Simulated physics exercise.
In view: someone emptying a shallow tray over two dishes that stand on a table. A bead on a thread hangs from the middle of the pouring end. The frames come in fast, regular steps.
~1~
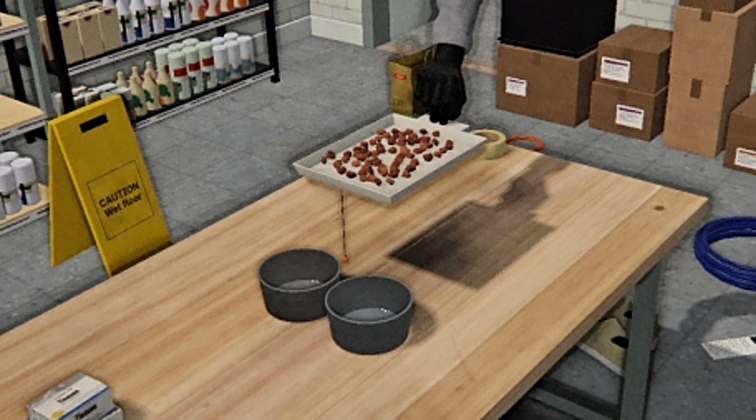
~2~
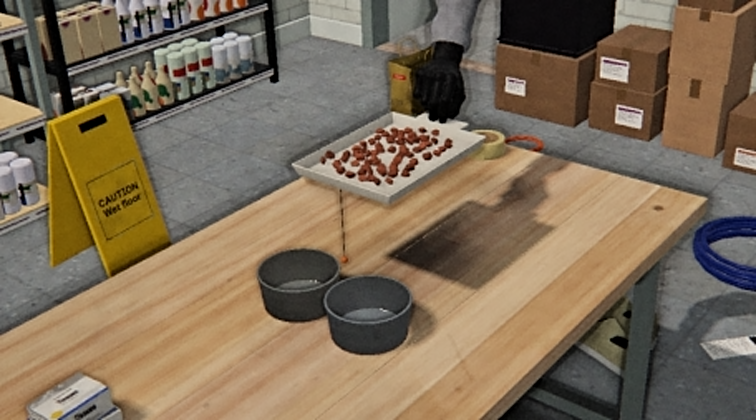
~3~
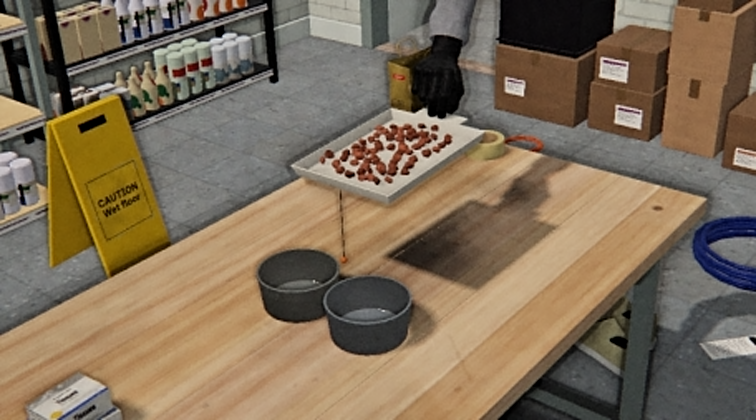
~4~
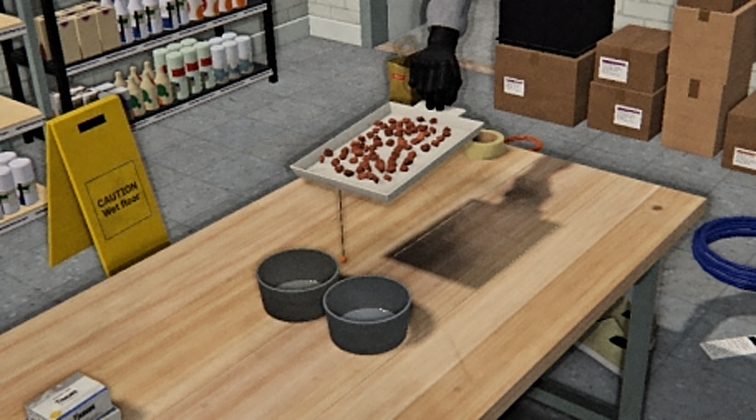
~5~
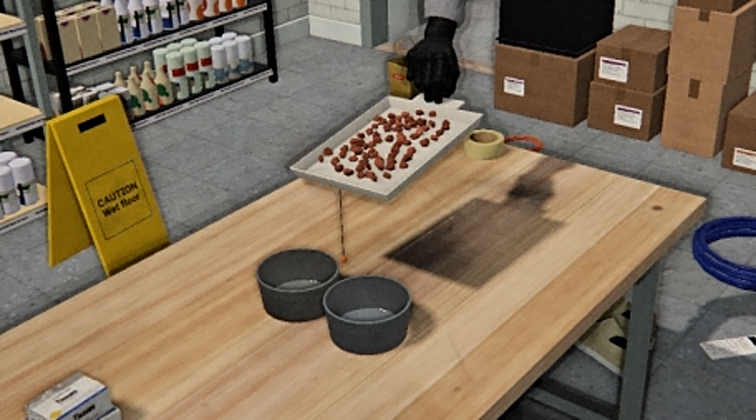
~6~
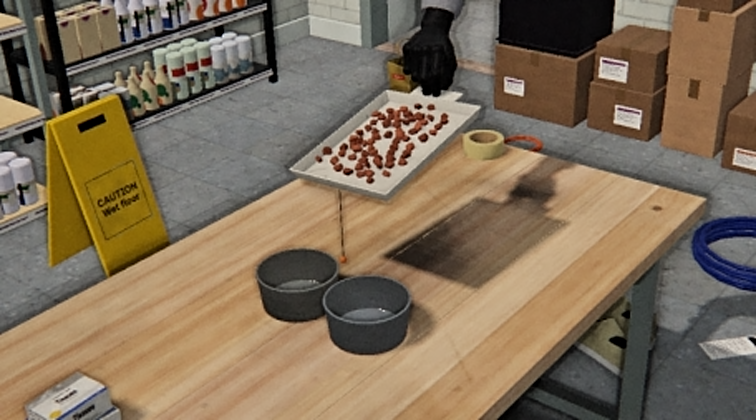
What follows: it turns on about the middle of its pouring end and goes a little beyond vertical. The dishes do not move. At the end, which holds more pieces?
More goes to the left dish.
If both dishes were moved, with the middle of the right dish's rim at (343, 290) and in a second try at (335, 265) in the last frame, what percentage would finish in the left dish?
Roughly 60 per cent, and 20 per cent.
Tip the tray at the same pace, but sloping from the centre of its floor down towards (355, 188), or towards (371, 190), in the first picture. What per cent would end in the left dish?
In turn 40 and 10 in a hundred.
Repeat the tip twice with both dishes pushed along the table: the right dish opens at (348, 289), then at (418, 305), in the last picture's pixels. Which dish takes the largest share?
In turn: The left one; the dish on the left.
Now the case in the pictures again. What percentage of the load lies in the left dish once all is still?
It comes to 90 per cent or so.
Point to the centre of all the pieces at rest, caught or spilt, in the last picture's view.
Around (293, 299).
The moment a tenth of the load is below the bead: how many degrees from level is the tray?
Around 70° of tilt.
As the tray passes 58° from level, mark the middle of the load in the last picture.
Roughly at (322, 166).
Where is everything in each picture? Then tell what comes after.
The first picture shows corners of the pouring end at (299, 163) and (389, 193), level; middle of the load at (393, 150), bits of crushed brick; left dish at (272, 300); right dish at (342, 332); bead on its thread at (345, 260).
The second picture shows corners of the pouring end at (298, 164) and (389, 193), level; middle of the load at (392, 149).
The third picture shows corners of the pouring end at (297, 165) and (388, 193), tipped barely, lowest at the left corner; middle of the load at (391, 146).
The fourth picture shows corners of the pouring end at (296, 165) and (387, 192), tipped a little, lowest at the left corner; middle of the load at (398, 149).
The fifth picture shows corners of the pouring end at (296, 167) and (386, 191), tipped a little, lowest at the left corner; middle of the load at (397, 145).
The sixth picture shows corners of the pouring end at (295, 168) and (385, 191), tipped a little, lowest at the left corner; middle of the load at (396, 142); left dish at (270, 300); right dish at (340, 332).
Soon after the last picture, tray tipped steeply; nearly all on the tray; a small part in the air.
A little later, tray tipped right over; about a third on the tray; about a third in the left dish; a small part outside both; about a quarter in the air.
Later still, tray tipped past a quarter turn; a stray few in the right dish; most in the left dish; a small part outside both.
At rest, tray tipped past a quarter turn; a stray few in the right dish; most in the left dish; a small part outside both.
